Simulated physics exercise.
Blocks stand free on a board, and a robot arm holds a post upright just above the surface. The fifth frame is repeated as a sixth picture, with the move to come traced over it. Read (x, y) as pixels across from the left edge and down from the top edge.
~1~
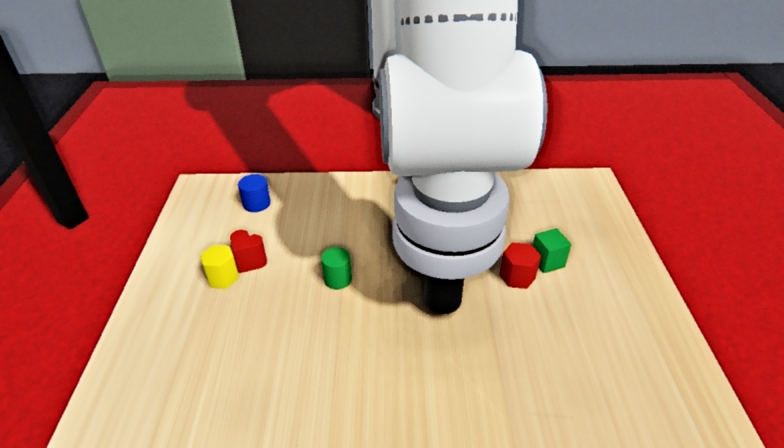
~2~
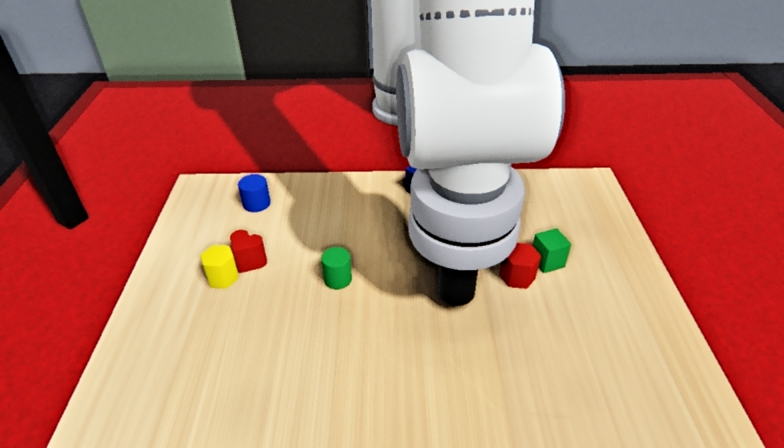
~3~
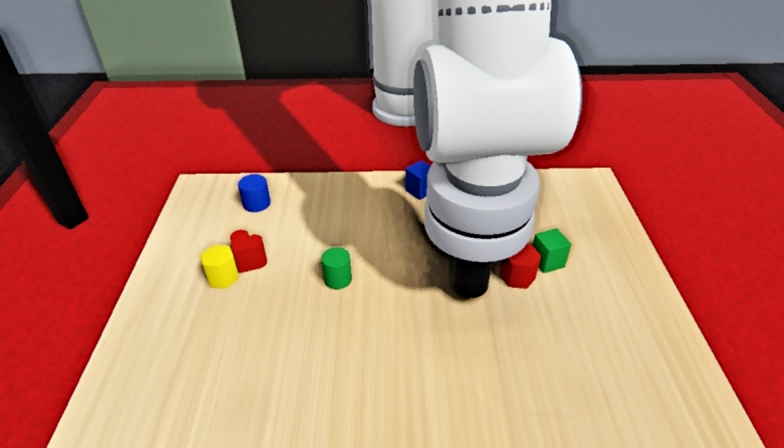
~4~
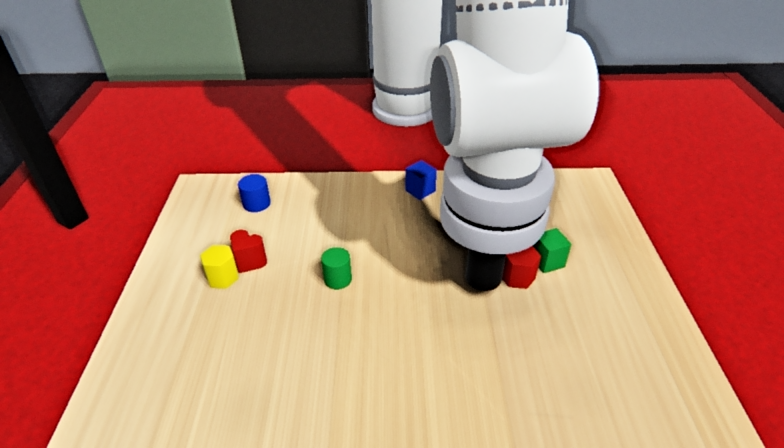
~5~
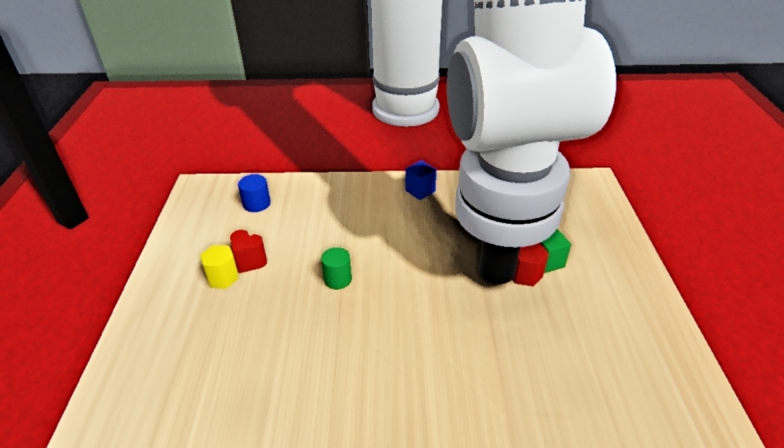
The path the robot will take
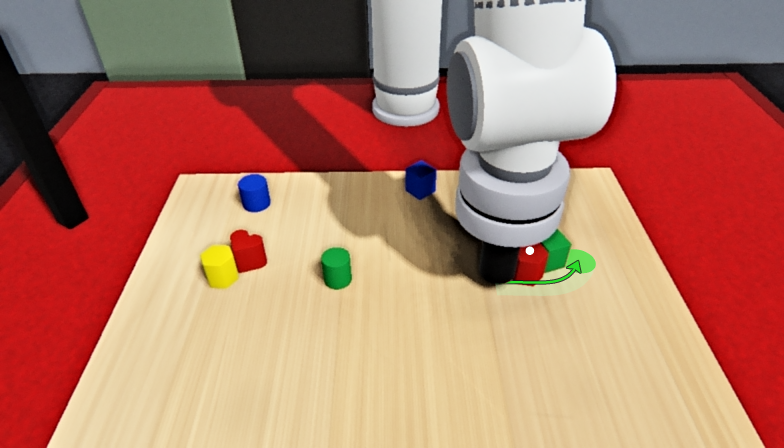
On a pale wooden board over a red surface, a robot arm holds a dark post upright among scattered coloured blocks. The arm moves the post right and slightly away from the viewer, uncovering a blue block behind it, then nudges the red six-sided block slightly right beside the green one.
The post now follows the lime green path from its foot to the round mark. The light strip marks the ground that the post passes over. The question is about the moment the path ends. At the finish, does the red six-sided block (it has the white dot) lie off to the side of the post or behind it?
Short answer: No.
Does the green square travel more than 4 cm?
Yes, it checks out.
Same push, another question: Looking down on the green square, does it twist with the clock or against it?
Answer: Against the clock.
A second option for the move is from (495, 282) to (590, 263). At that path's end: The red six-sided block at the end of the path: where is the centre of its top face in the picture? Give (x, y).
When the path ends, it will be at (618, 225).
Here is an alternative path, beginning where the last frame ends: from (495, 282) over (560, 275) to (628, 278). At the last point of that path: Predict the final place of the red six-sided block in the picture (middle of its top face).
Close to (627, 231).
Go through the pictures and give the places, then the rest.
Post tip at (443, 300); block tops, red six-sided block at (522, 253); green square at (553, 239), in the first picture.
Post at (457, 292); blocks unchanged, in the second picture.
Post at (470, 285); blocks unchanged, in the third picture.
Post at (483, 278); blocks unchanged, in the fourth picture.
Post at (497, 272); red six-sided block at (530, 251); green square at (553, 239), in the fifth picture.
Path on the board, from (495, 282) via (530, 282) and (563, 279), ending at (578, 261); the dot is on the red six-sided block.
The first path, step by step. One third of the way, post at (533, 272); red six-sided block at (562, 246), turned 25° anticlockwise; green square at (573, 229), turned 20° anticlockwise.
Two thirds of the way, post at (566, 269); red six-sided block at (590, 238), turned 50° anticlockwise; green square at (586, 218), turned 50° anticlockwise.
At the end, post at (581, 251); red six-sided block at (606, 224), turned 40° anticlockwise; green square at (594, 205), turned 95° anticlockwise.
